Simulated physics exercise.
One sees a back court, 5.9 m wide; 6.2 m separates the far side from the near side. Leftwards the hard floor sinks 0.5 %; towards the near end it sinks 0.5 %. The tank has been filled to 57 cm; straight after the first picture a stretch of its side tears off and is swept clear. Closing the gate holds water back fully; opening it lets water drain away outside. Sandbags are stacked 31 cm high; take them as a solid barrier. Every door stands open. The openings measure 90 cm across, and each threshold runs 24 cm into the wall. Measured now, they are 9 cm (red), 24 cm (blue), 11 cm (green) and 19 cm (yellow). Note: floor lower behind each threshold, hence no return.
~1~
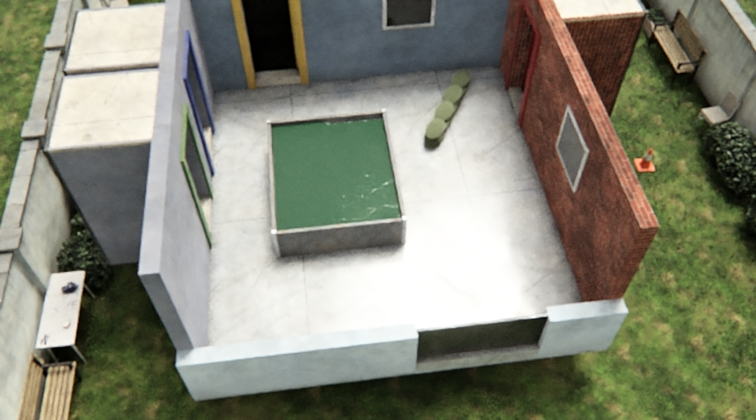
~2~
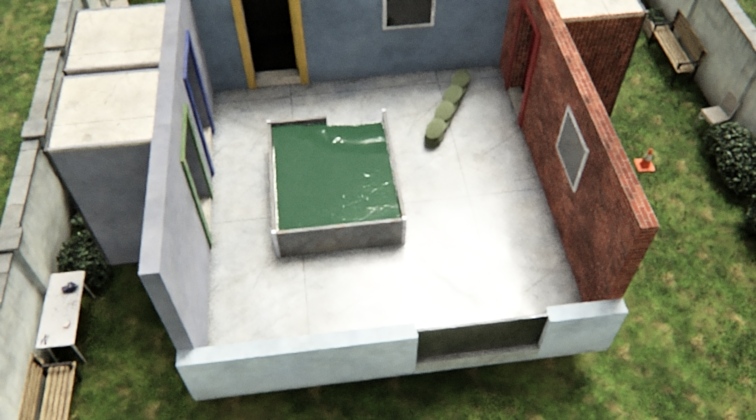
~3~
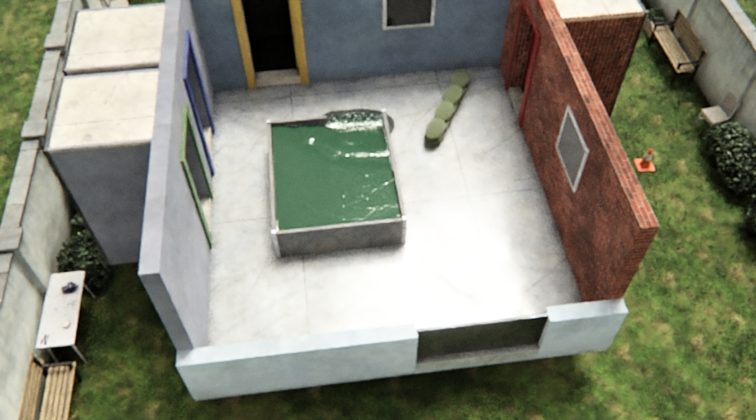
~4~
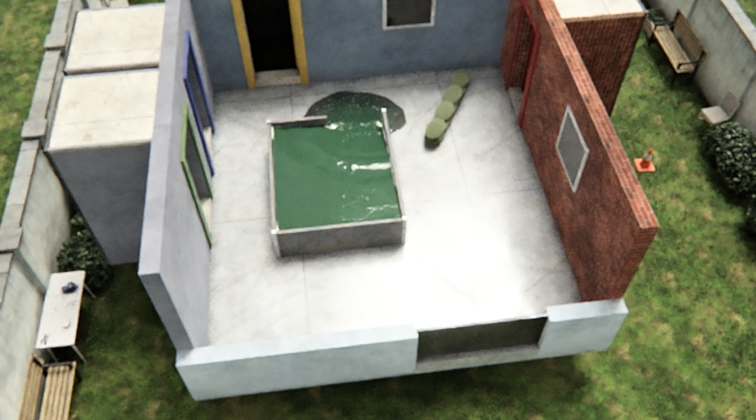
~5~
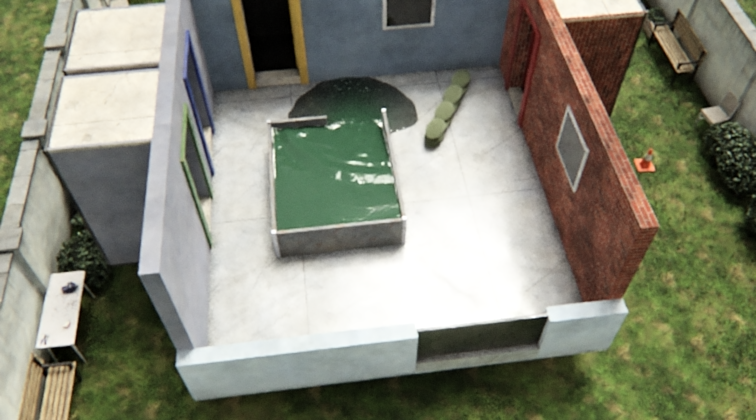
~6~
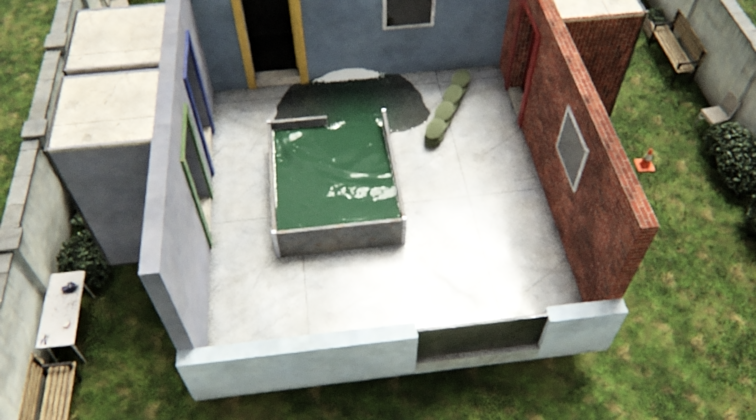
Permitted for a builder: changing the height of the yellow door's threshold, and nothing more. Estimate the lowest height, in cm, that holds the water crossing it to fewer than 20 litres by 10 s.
My estimate is 10.5 cm.
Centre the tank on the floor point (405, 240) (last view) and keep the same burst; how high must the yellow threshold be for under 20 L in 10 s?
9.0 cm, give or take.
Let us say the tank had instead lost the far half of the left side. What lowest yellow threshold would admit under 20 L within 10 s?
Roughly 13.5 cm.
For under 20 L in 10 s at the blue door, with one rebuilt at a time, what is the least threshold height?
At blue, roughly 8.0 cm.
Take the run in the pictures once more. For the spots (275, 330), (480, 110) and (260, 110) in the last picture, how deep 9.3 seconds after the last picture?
Depths in order: 10 / 2 / 7 cm.
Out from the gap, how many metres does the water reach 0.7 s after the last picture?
Near 2.8 m, more or less.
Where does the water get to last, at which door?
Last comes the green one.
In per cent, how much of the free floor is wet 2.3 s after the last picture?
The wet part is about 35 per cent.
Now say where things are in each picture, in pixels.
In the first picture, the tank at (333, 171) is whole and still, 57 cm deep; the yellow door at (273, 46) is dry.
In the second picture, the front is at a hidden place, 0.3 m from the gap on the far side; 0.2 m2 of floor is wet, 57 cm left at the back.
In the third picture, the front is at (331, 116), 0.7 m from the gap on the far side; 0.8 m2 of floor is wet, 57 cm left at the back.
In the fourth picture, water pours out on the far side and has run 1.2 m, to (335, 96); about 7 cm deep outside, 57 cm at the back.
In the fifth picture, water pours out on the far side and has run 1.7 m, to (333, 80); about 5 cm deep outside, 57 cm at the back.
In the sixth picture, the gap is on the far side, the front 1.8 m out at (393, 74); the back of the tank holds 57 cm; the yellow door at (273, 46), 2.2 m from the gap, is still 0.4 m from the nearest water.
Then, 0.7 s after the last picture water covers 15 % of the floor, deepest (34 cm) near (347, 81); 13 cm at the yellow door, 0 litres in over its 19 cm threshold.
Then, 2.3 s after the last picture water covers 35 % of the floor, deepest (32 cm) near (446, 84); 14 cm at the yellow door, 0 litres in over its 19 cm threshold.
Then, 9.3 s after the last picture water covers 95 % of the floor, deepest (14 cm) near (208, 374); 6 cm at the yellow door, 0 litres in over its 19 cm threshold.
At the yellow door as built, the water peaked near 16 cm, 1.7 s after the last picture.
With a threshold of 9 cm, 32 litres would have come in within the 10 s; with 12.5 cm, 10 litres. So under 20 litres takes about 10.5 cm.
